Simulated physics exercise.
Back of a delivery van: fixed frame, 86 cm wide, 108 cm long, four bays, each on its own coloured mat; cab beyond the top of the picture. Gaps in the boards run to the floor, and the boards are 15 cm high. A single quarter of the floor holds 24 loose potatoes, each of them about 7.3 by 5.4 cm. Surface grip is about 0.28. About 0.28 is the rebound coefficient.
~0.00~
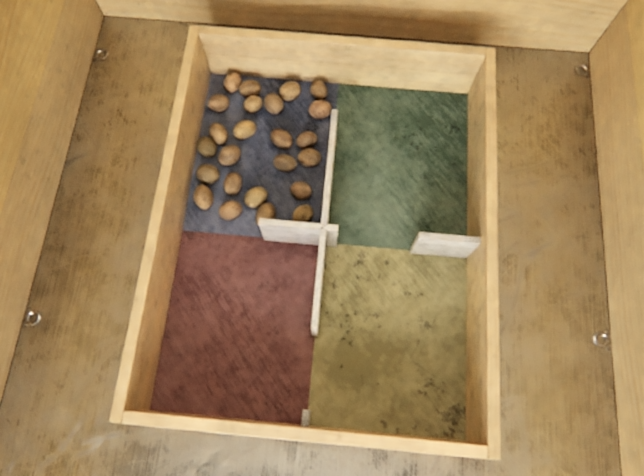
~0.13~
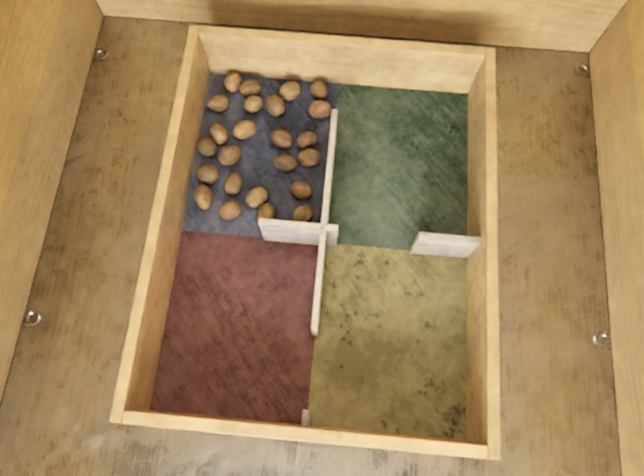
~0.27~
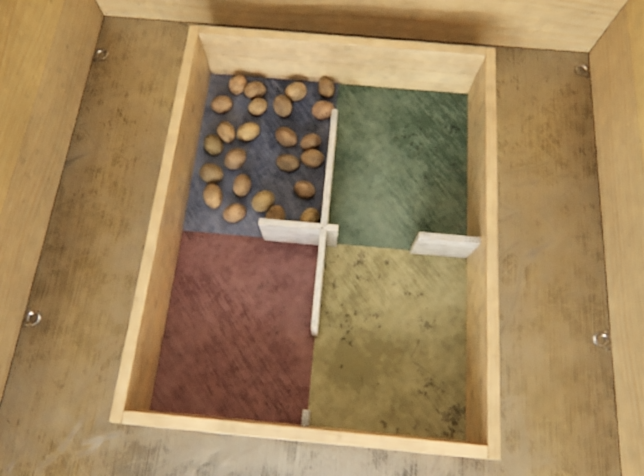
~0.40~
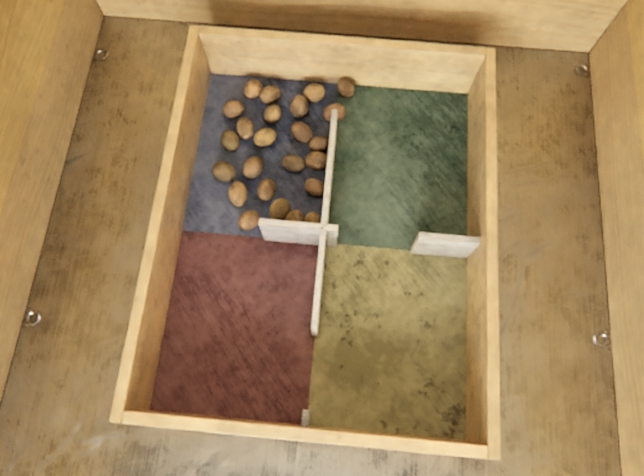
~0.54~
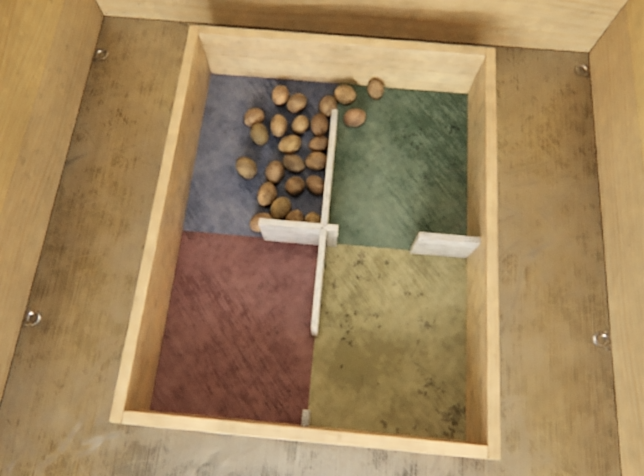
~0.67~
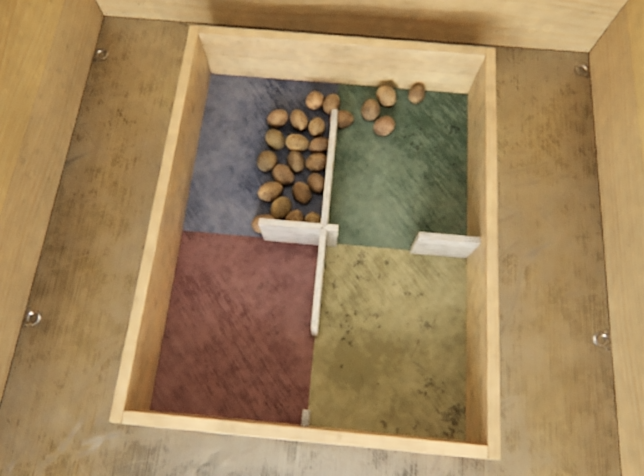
In a delivery van's four-bay wooden tray, loose potatoes sliding rightward across the blue mat, several passing into the green bay.
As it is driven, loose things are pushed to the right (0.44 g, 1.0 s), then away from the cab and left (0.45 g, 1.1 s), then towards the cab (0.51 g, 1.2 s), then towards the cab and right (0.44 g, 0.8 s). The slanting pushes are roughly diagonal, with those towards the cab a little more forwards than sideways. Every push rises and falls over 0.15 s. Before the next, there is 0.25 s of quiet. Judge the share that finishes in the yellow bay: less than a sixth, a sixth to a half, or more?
Once things settle, the yellow bay holds under one-sixth of the load.
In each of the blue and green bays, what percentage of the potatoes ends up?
Final shares: Blue at 60, green at 30 percent.
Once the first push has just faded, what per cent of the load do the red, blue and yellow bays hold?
Red 0 %, blue 70 %, yellow 0 %.
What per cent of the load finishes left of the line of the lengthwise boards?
About 70 %.
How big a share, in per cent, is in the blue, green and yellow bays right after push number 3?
Blue 80, green 20, yellow 0 %.
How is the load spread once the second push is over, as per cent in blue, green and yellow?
The split comes out as blue 10 per cent, green 20 per cent and yellow 10 per cent.
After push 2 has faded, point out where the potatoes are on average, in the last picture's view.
The mean place sits near (237, 289).
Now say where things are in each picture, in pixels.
Middle of the blue mat (263, 152); middle of the green mat (401, 163); middle of the red mat (239, 324); middle of the yellow mat (392, 338); 24 in the blue bay; the potato farthest behind, in the direction of the first push, is at (207, 147), in the first picture.
In the second picture, 24 in the blue bay; the potato farthest behind, in the direction of the first push, is at (207, 147).
In the third picture, 24 in the blue bay; the potato farthest behind, in the direction of the first push, is at (213, 145).
In the fourth picture, 23 in the blue bay and 1 in the green bay; the potato farthest behind, in the direction of the first push, is at (234, 109).
In the fifth picture, 21 in the blue bay and 3 in the green bay; the potato farthest behind, in the direction of the first push, is at (254, 117).
In the sixth picture, 19 in the blue bay and 5 in the green bay; the potato farthest behind, in the direction of the first push, is at (267, 161).
After push 1 (1.24 s), 16 in the blue bay and 8 in the green bay.
After push 2 (2.59 s), 16 in the red bay, 2 in the blue bay, 4 in the green bay and 2 in the yellow bay.
After push 3 (4.04 s), 1 in the red bay, 18 in the blue bay, 4 in the green bay and 1 in the yellow bay.
After push 4 (5.09 s), 1 in the red bay, 15 in the blue bay and 8 in the green bay.
Outcome (at 5.60 s), 1 in the red bay, 15 in the blue bay and 8 in the green bay. Asked share, 0 of 24, 0 per cent.
